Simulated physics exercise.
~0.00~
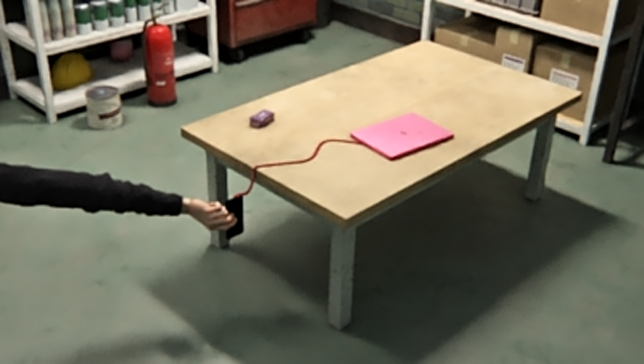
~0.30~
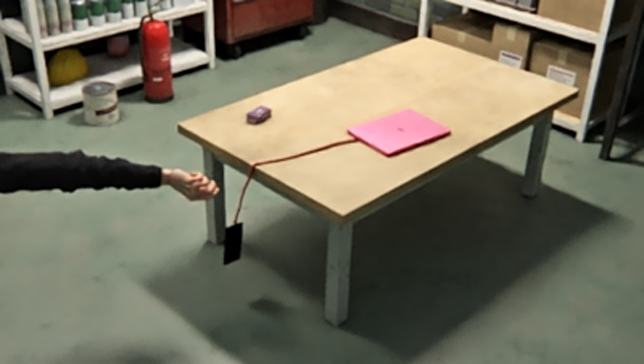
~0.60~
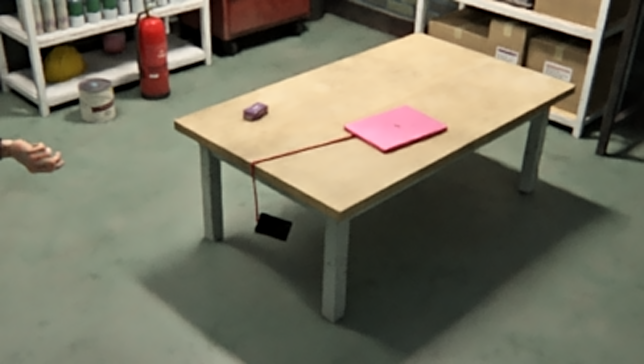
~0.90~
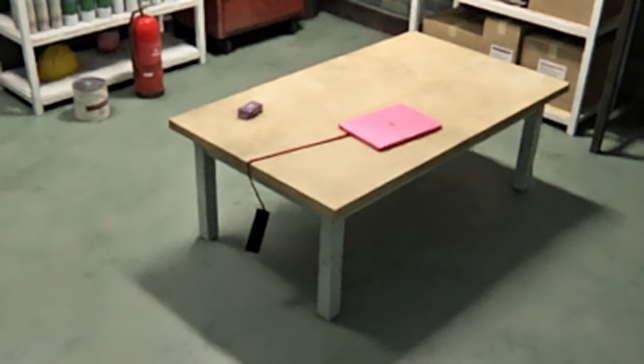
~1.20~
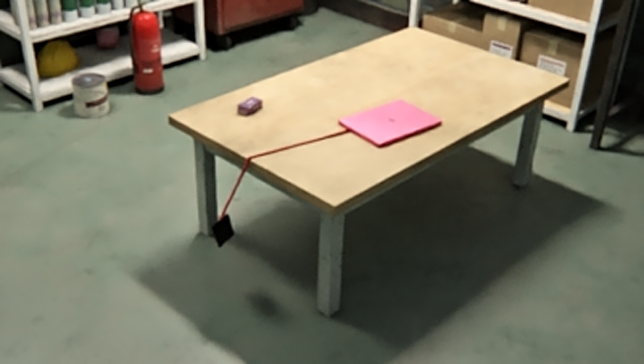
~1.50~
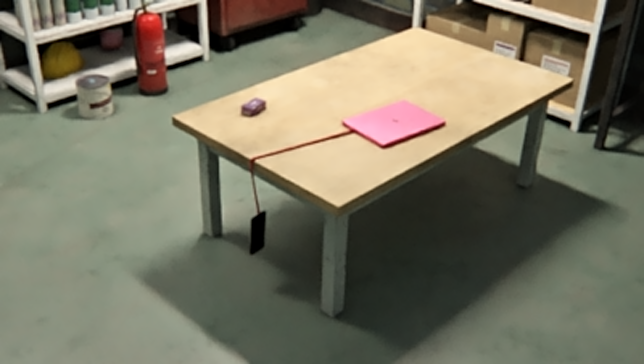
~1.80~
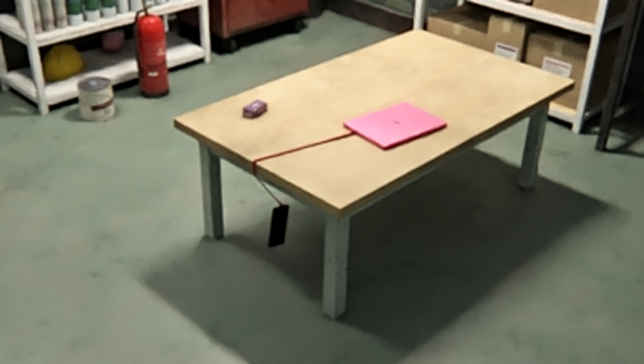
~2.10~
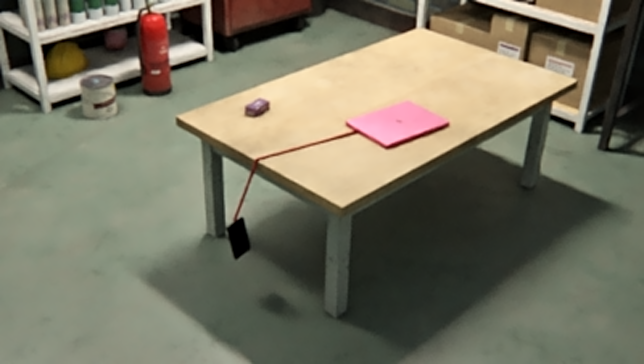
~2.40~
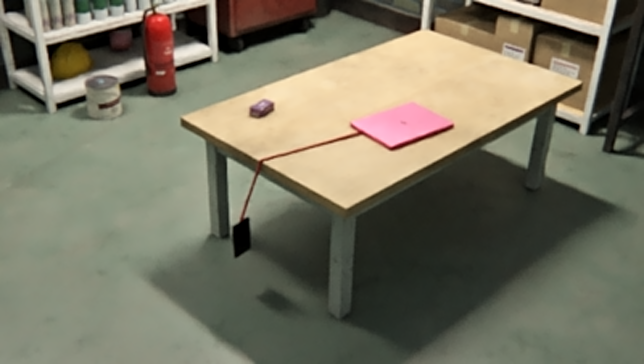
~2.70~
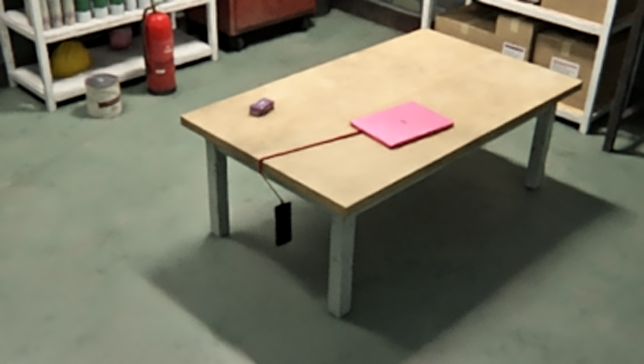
The footage shows a hand releasing a black phone tied by a red ribbon to a pink laptop on a workbench, then withdrawing left; the phone swings back and forth below the edge and remains dangling, while the laptop and purple box stay in place.
